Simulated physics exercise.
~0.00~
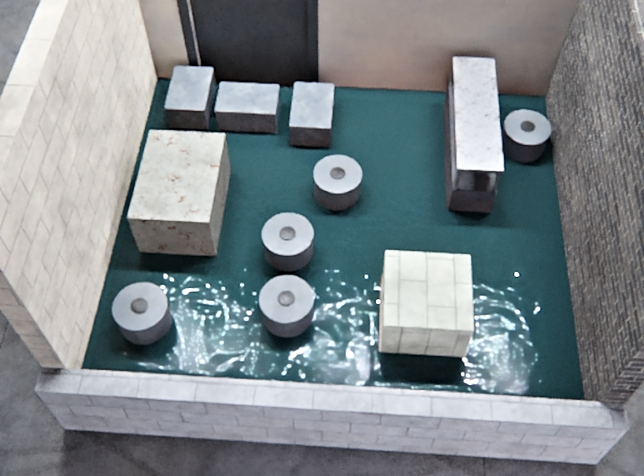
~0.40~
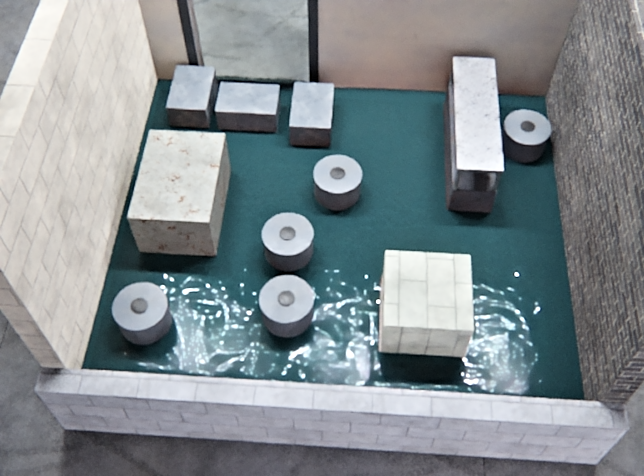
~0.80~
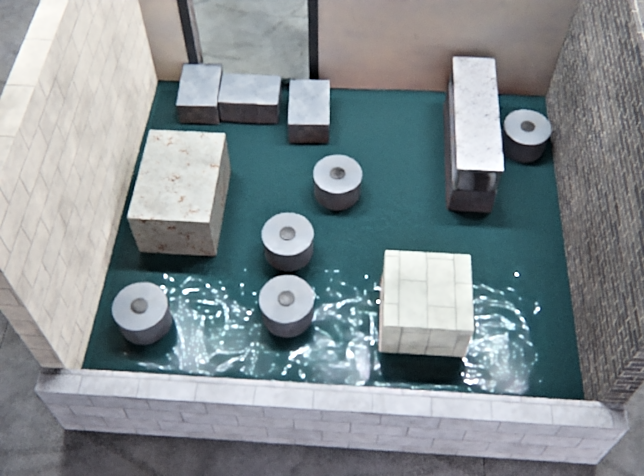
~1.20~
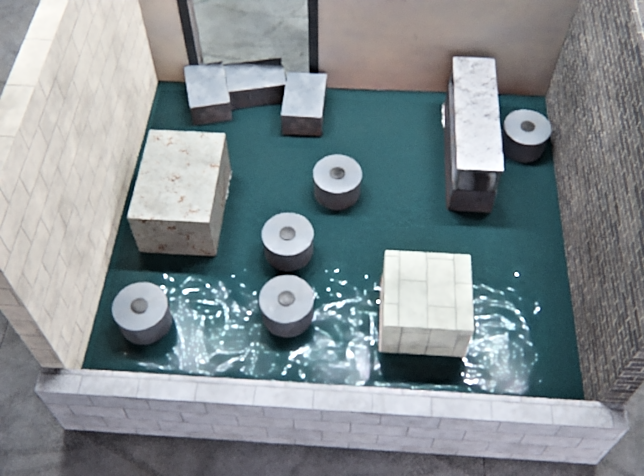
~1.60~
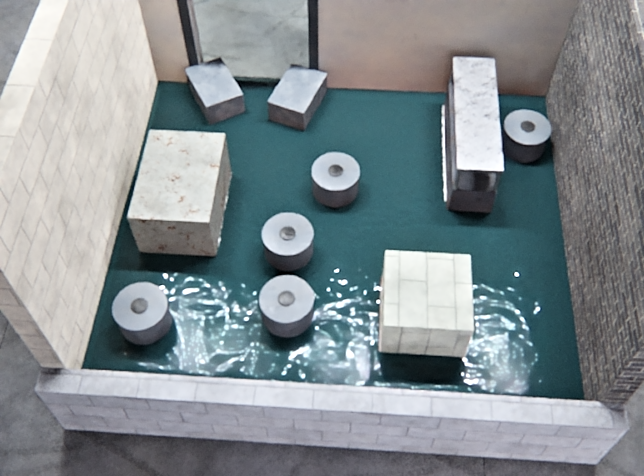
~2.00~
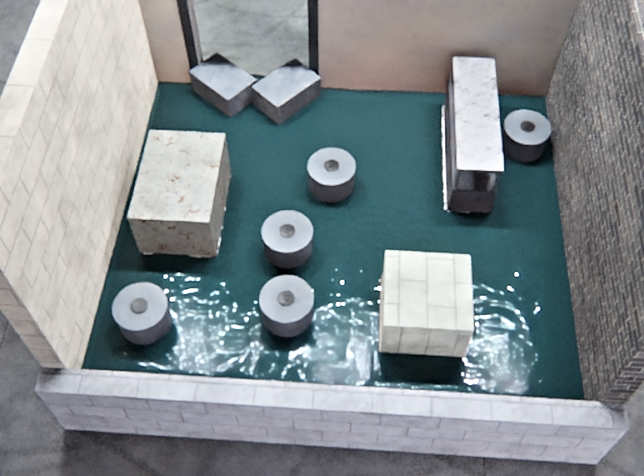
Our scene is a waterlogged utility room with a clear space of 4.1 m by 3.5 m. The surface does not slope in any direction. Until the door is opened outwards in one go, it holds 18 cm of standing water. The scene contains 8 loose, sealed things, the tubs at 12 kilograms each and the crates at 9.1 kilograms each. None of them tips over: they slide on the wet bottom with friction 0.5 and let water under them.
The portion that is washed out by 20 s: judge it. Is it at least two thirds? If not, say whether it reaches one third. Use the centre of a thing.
The fraction gone will reach two thirds.
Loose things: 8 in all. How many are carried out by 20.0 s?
6.
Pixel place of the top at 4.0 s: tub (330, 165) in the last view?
Around (304, 131).
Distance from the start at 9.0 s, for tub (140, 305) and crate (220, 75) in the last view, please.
50 cm; washed out.
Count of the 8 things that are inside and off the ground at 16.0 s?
That would be 3 of them.
After 4.0 s 3 of 8 are out; 5 afloat.
After 9.0 s 4 of 8 are out; 4 afloat.
After 16.0 s 5 of 8 are out; 3 afloat.
After 20.0 s 6 of 8 are out; 1 afloat.
